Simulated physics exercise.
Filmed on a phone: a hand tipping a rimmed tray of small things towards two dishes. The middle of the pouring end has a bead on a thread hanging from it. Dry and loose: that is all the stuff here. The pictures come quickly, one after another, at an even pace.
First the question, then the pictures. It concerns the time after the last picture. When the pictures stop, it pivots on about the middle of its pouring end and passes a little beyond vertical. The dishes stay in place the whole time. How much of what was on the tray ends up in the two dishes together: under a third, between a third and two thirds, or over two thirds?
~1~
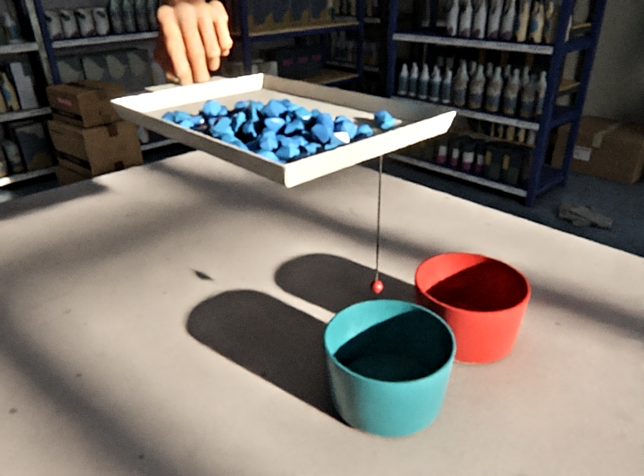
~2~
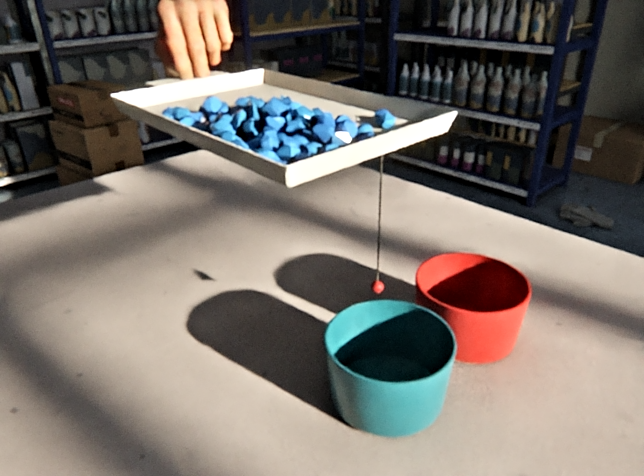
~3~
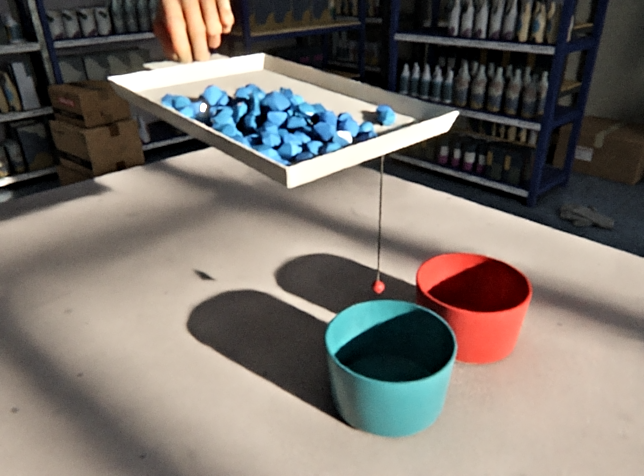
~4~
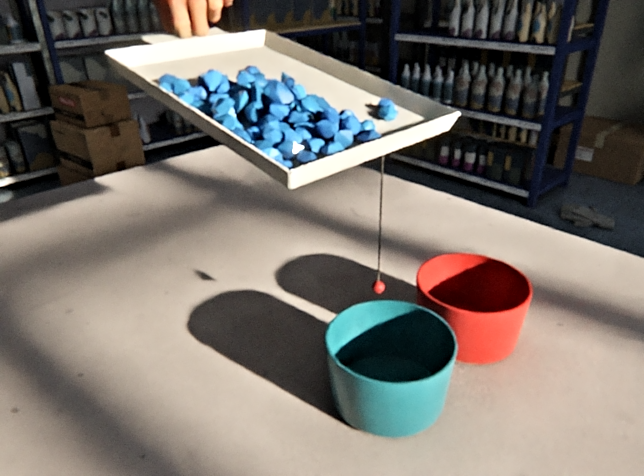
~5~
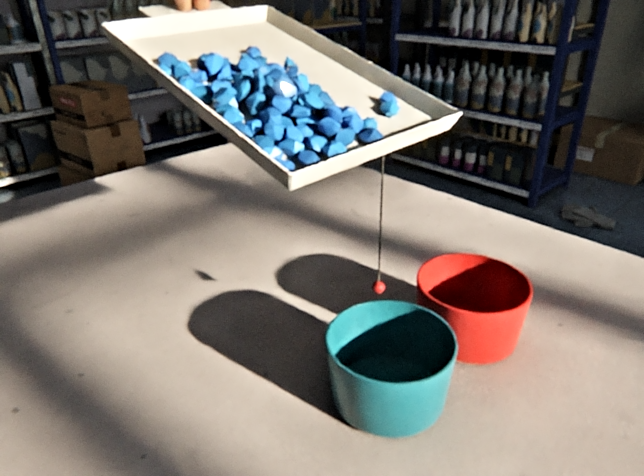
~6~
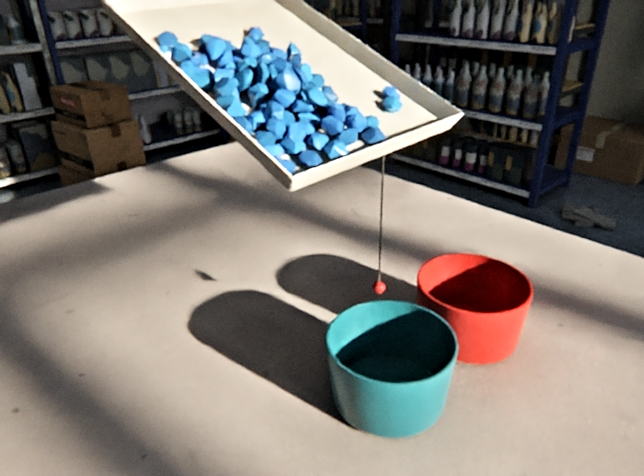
Between a third and two thirds.
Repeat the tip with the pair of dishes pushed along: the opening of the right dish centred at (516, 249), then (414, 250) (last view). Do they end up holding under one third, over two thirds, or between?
For the first try it's under a third, and for the second it's under a third.
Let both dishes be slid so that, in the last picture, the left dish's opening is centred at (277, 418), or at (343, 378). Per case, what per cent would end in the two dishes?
First try: Roughly 50 per cent; second try: Roughly 70 per cent.
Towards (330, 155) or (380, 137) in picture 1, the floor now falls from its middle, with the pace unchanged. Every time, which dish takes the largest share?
Toward the first point it's the dish to the left; toward the second, the dish to the right.
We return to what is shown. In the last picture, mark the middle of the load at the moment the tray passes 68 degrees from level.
In the last view the centre sits at roughly (353, 124).
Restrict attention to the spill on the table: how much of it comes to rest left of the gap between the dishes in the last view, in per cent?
Left share: Some 40 per cent.
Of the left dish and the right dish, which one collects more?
In the end, more sits in the leftmost one.
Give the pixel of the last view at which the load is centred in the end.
Near pixel (408, 401).
Shortly afterwards, tray tipped steeply; the bulk on the tray; a little in the air.
Next, tray tipped past a quarter turn; a little on the tray; near a third in the left dish; only a few in the right dish; near half outside both; a little in the air.
Some moments later, tray tipped past a quarter turn; near half in the left dish; a little in the right dish; near half outside both.
In the end, tray tipped past a quarter turn; near half in the left dish; a little in the right dish; near half outside both.
